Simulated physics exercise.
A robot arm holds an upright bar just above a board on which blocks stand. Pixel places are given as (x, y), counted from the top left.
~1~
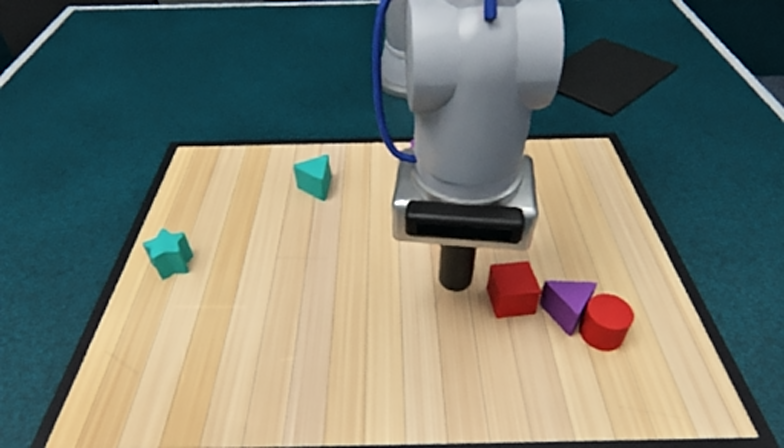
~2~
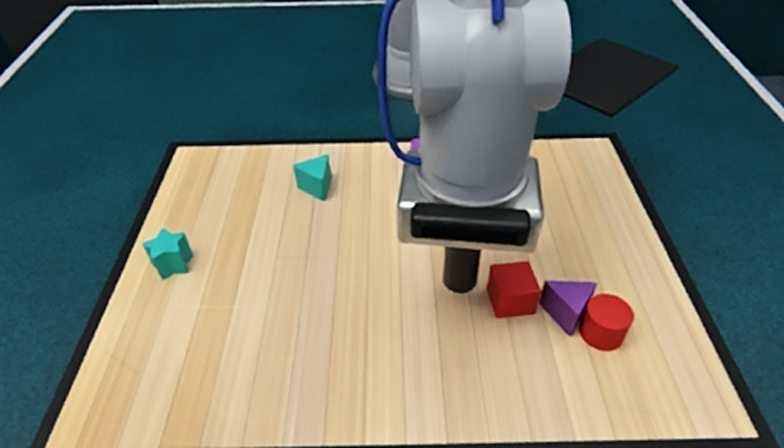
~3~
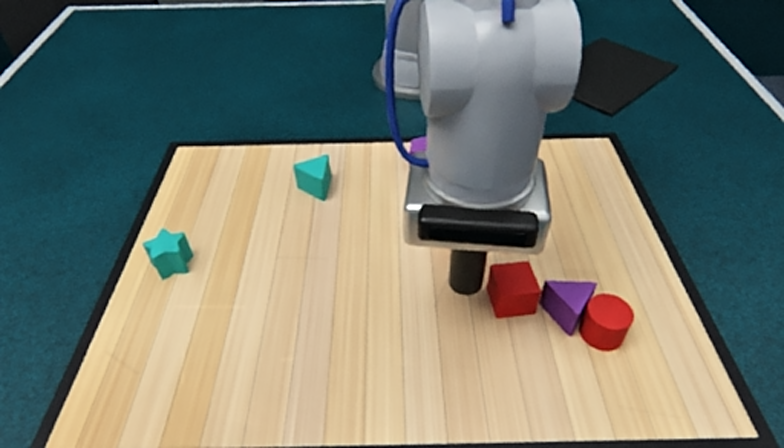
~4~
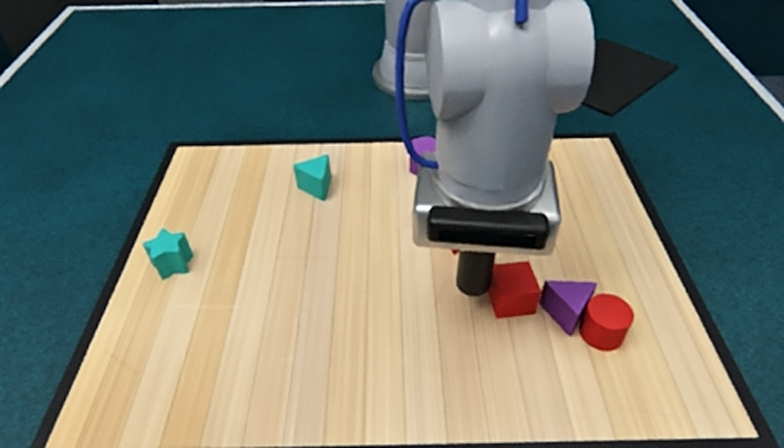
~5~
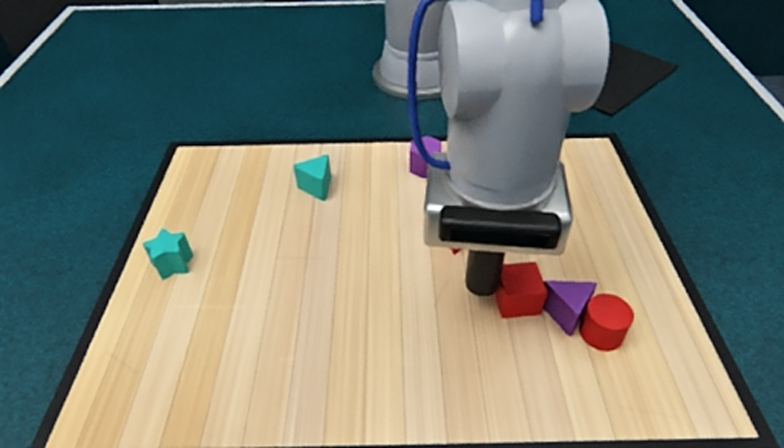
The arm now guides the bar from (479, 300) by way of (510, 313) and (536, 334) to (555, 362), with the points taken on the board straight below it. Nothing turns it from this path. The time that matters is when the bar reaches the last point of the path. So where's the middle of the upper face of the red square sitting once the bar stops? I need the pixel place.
When the path ends, it will be at (554, 279).
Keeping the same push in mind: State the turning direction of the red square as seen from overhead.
Viewed from above: Anti-clockwise.
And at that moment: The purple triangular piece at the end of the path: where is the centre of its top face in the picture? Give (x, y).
If I read the scene right, the answer is (599, 286).
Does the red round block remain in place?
No
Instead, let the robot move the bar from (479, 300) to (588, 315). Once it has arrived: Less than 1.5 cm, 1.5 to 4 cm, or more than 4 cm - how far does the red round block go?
It will move between 1.5 and 4 cm.
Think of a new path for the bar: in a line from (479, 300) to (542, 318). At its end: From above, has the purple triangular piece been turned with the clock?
Yes
What follows on the original path. Halfway along, bar (528, 306); red square (554, 279), turned 35° anticlockwise; purple triangular piece (599, 286), turned 40° clockwise; red round block (623, 314).
At the end, bar (560, 346); red triangular piece in place; red square (554, 279), turned 35° anticlockwise; purple triangular piece (599, 286), turned 40° clockwise; red round block (623, 314).
